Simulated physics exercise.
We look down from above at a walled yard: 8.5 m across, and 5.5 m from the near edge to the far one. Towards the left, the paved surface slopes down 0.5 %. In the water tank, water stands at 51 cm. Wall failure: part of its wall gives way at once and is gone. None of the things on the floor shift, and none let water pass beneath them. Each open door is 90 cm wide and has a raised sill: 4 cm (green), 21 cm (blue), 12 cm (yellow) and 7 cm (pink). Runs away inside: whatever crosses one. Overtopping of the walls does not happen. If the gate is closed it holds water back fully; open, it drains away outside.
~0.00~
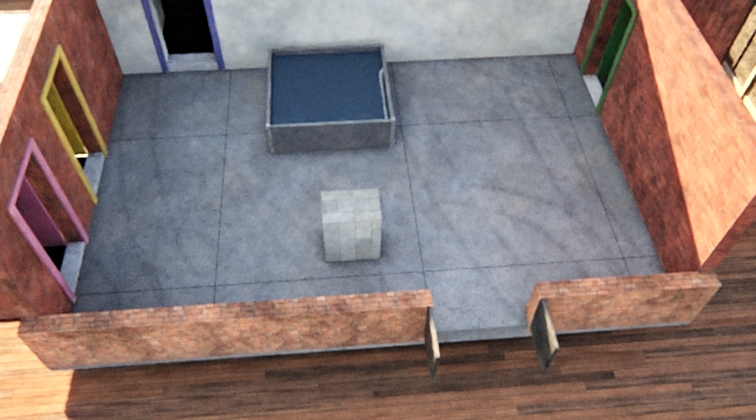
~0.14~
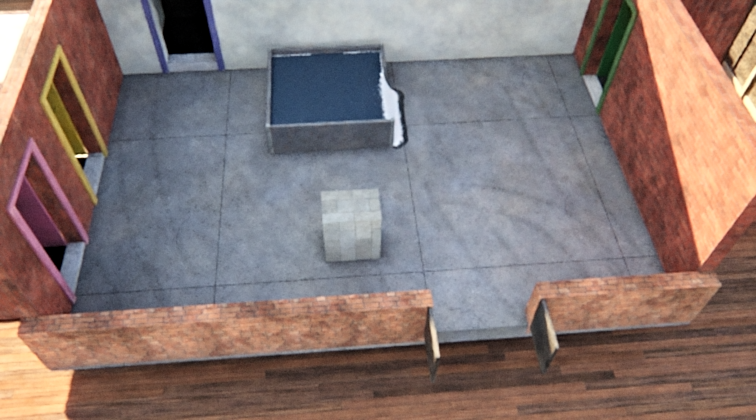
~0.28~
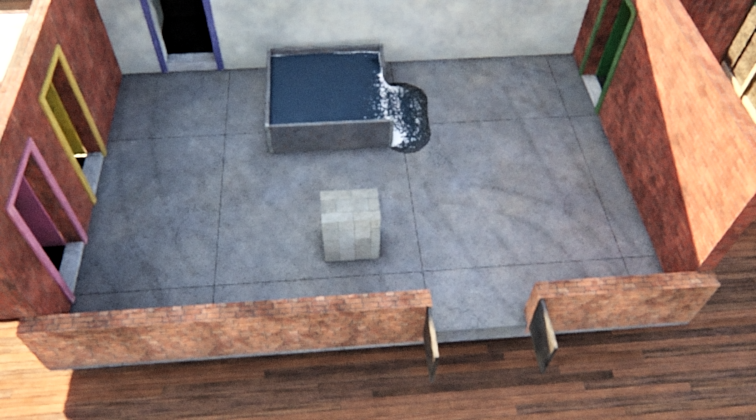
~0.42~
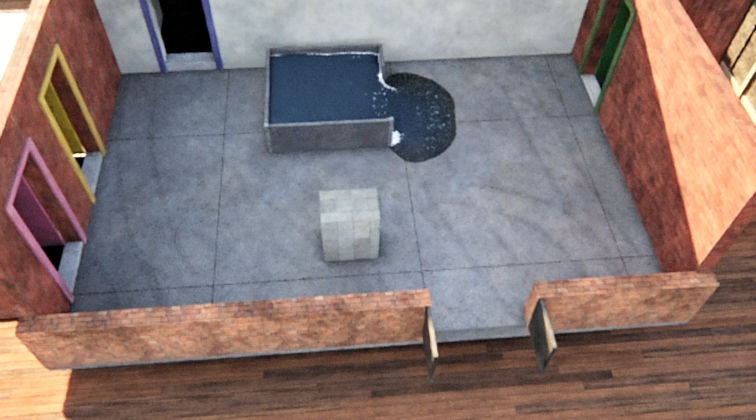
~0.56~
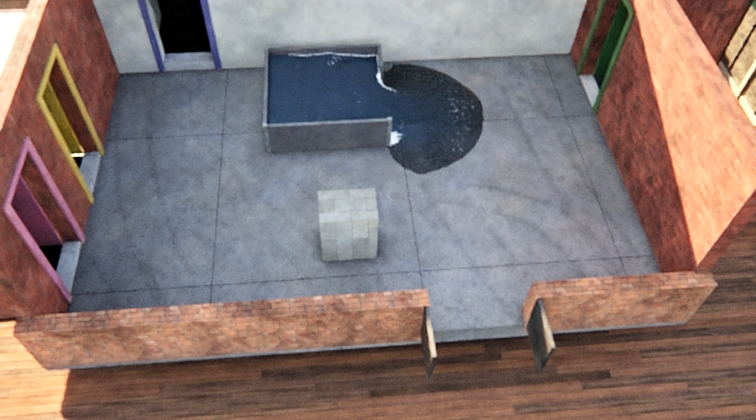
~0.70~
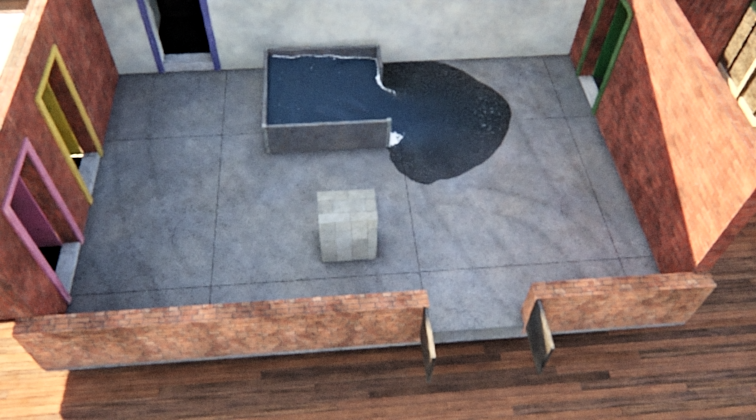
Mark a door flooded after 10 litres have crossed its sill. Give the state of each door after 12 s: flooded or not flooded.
State after that time: Green door flooded, blue door not flooded, yellow door not flooded, pink door not flooded.
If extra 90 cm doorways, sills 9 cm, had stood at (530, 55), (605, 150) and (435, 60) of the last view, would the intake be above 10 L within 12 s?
So, in the order given, it's beyond the mark, then beyond the mark, then shy of the mark.
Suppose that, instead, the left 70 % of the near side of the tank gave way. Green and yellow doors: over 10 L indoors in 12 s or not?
Against the limit, the green door stays within it and the yellow door stays within it.
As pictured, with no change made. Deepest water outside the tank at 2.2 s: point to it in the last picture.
Spot: Approx. (573, 67).
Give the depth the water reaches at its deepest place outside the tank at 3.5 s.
Up to near 24 cm.
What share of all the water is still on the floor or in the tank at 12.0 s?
Near 82 in a hundred is still there.
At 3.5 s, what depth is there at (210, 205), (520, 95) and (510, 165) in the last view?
Spot one 0 cm, spot two 3 cm, spot three 3 cm.
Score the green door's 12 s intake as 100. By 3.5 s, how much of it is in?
It comes to about 55 per cent.
After 1.4 s water covers 25 % of the floor and is deepest (26 cm) near (392, 124); green door 5 cm at the sill, 0 L in, blue door not reached, yellow door not reached, pink door not reached.
After 2.2 s water covers 35 % of the floor and is deepest (26 cm) near (573, 67); green door 11 cm at the sill, 40 L in, blue door not reached, yellow door not reached, pink door not reached.
After 3.5 s water covers 40 % of the floor and is deepest (24 cm) near (665, 288); green door 17 cm at the sill, 134 L in, blue door not reached, yellow door not reached, pink door not reached.
After 7.0 s water covers 55 % of the floor and is deepest (10 cm) near (618, 201); green door 8 cm at the sill, 225 L in, blue door not reached, yellow door not reached, pink door not reached.
After 12.0 s water covers 80 % of the floor and is deepest (7 cm) near (395, 319); green door 4 cm at the sill, 240 L in, blue door 1 cm at the sill, 0 L in, yellow door not reached, pink door 5 cm at the sill, 0 L in.
